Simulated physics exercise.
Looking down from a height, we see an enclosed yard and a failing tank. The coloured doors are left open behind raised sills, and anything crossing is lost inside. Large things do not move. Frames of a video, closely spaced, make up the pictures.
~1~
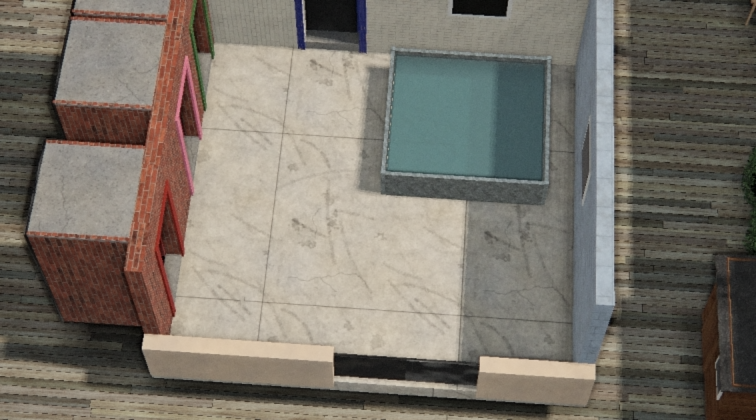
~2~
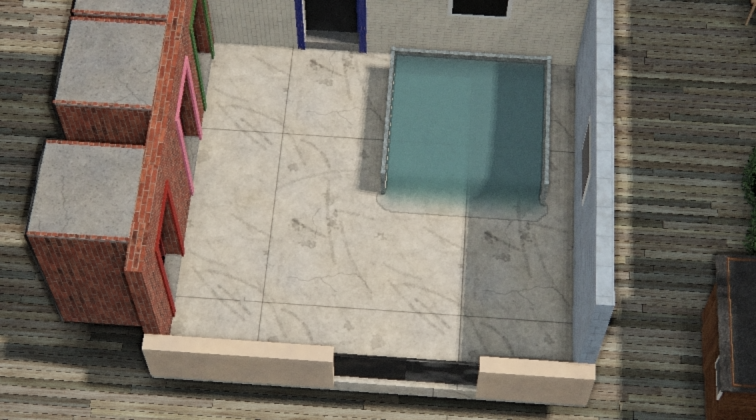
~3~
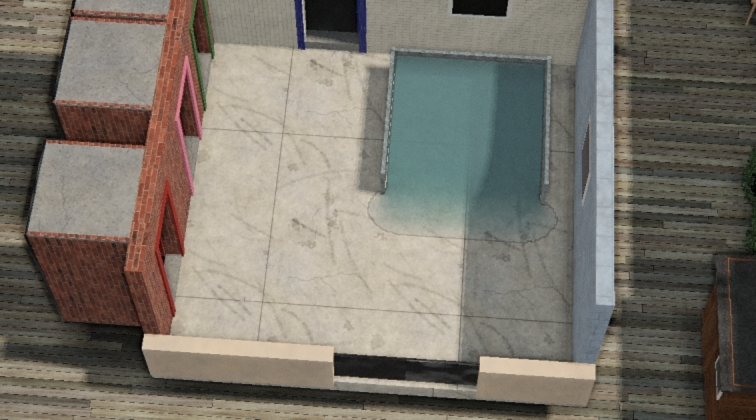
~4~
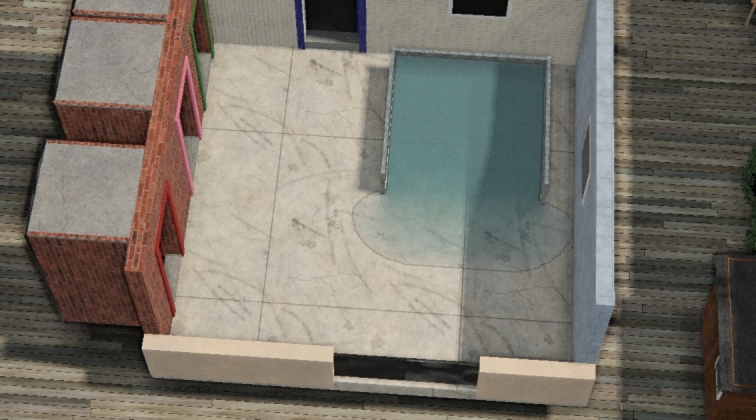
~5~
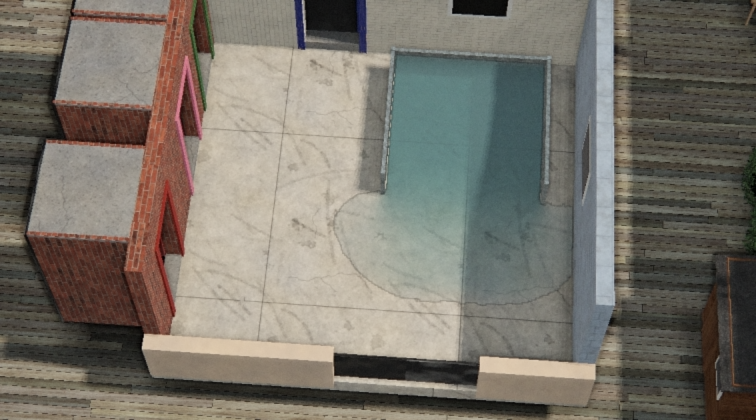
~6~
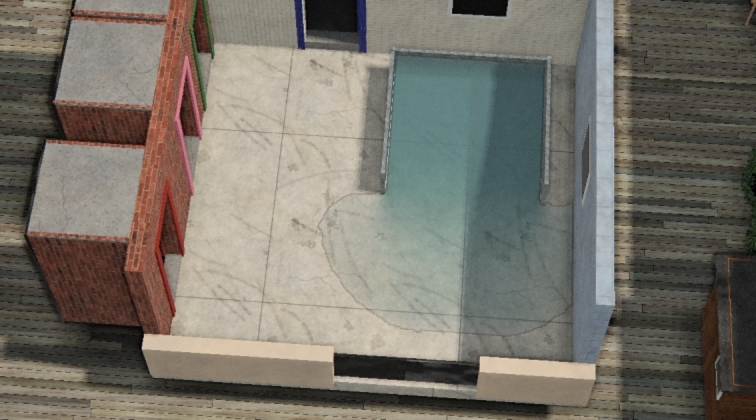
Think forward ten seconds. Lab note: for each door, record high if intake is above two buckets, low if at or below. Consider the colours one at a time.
Green door: Low; pink door: Low; blue door: Low; red door: High.
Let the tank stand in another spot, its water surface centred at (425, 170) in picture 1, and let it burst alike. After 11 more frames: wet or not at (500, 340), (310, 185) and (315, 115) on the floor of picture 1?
In that order: Reached by the flood, not reached, not reached.
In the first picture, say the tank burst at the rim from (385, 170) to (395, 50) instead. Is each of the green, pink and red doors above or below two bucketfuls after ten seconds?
Against the threshold, the green door beats it, the pink door beats it and the red door beats it.
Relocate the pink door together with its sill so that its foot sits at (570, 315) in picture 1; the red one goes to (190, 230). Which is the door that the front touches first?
I'd go with the pink one.
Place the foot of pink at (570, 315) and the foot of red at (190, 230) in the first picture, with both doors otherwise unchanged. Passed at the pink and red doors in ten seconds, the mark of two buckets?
Outcome - pink door runs over the limit, red door runs over the limit.
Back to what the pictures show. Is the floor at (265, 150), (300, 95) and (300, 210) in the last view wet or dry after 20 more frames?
Result, as listed: Not wetted / not wetted / not wetted.
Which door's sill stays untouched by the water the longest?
That would be the blue-painted one.
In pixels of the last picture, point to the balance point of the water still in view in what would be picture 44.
Around pixel (386, 228).
A moment on, water covers 40 % of the floor; the green door not reached, the pink door not reached, the blue door not reached, the red door not reached.
Next, water covers 45 % of the floor; the green door not reached, the pink door not reached, the blue door not reached, the red door not reached.
Then, water covers 55 % of the floor; the green door not reached, the pink door not reached, the blue door not reached, the red door under two buckets in.
Later, water covers 90 % of the floor; the green door wet at the sill, nothing in, the pink door wet at the sill, nothing in, the blue door not reached, the red door far over two buckets in.
In the end, water covers 100 % of the floor; the green door wet at the sill, nothing in, the pink door wet at the sill, nothing in, the blue door wet at the sill, nothing in, the red door far over two buckets in.
